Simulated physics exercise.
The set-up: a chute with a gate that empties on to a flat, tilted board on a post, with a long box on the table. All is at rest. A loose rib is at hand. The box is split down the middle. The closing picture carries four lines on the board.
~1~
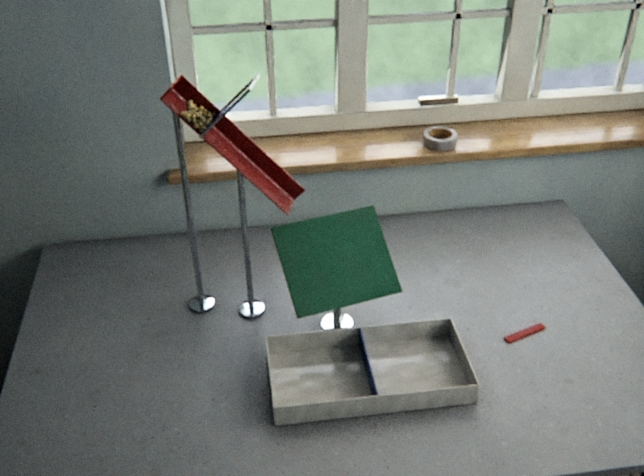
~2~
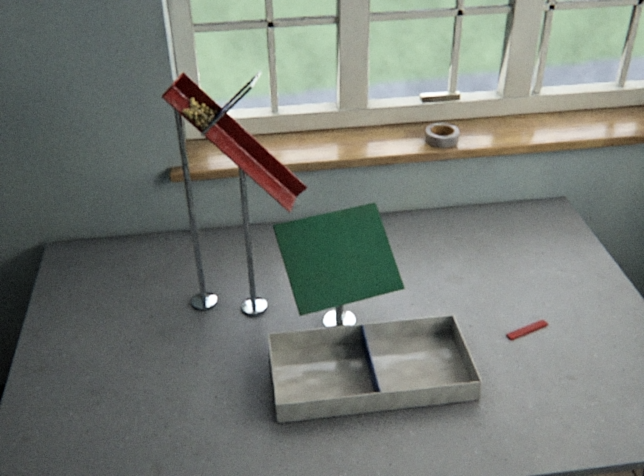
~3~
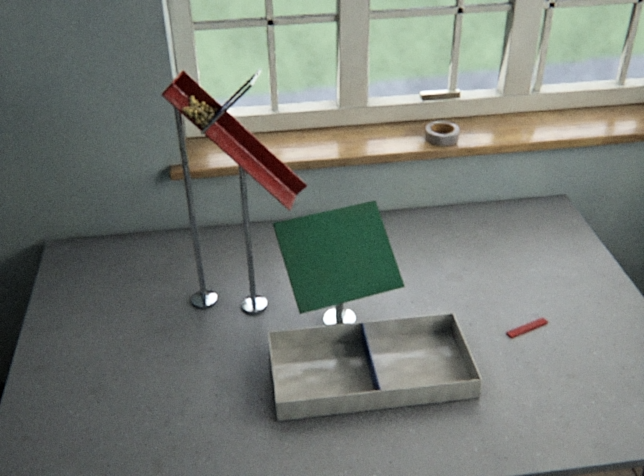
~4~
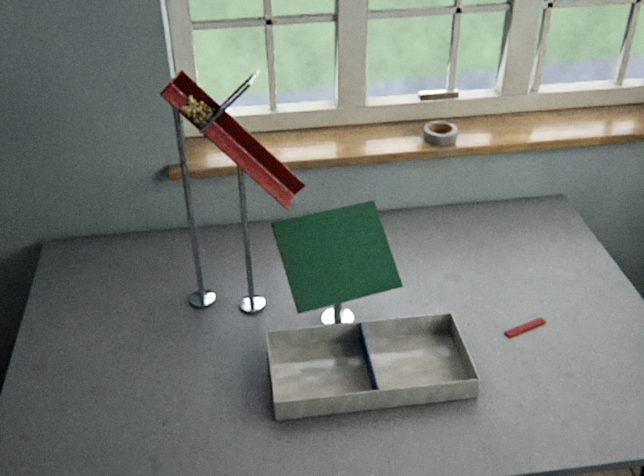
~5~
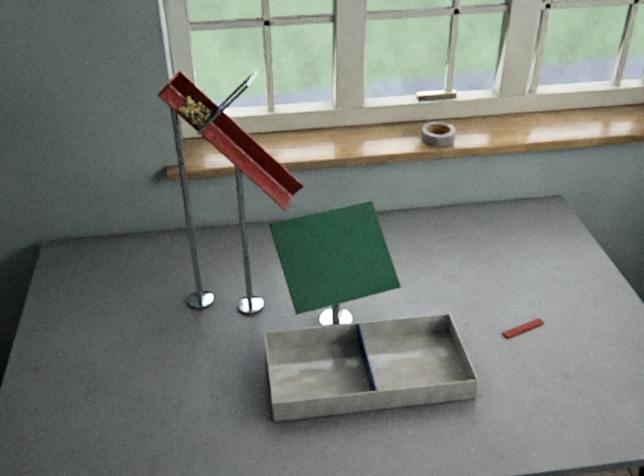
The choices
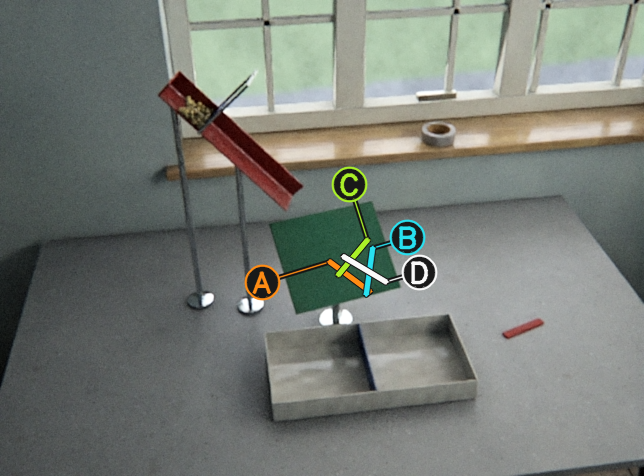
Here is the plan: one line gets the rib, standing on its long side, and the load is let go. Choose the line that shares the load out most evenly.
Choose B.
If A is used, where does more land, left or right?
The right half.
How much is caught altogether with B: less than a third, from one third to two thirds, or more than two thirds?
More than two thirds.
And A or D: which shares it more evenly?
The answer is D.
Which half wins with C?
The left half.
On the marked copy, line A from (329, 261) to (369, 291); line B from (372, 248) to (366, 294); line C from (367, 240) to (338, 274); line D from (343, 256) to (385, 281).
If A is chosen, of what is caught, about a tenth in the left half, almost all in the right.
If B is chosen, of what is caught, roughly half in the left half, roughly half in the right.
If C is chosen, of what is caught, the larger part in the left half, roughly a quarter in the right.
If D is chosen, of what is caught, roughly a quarter in the left half, the larger part in the right.
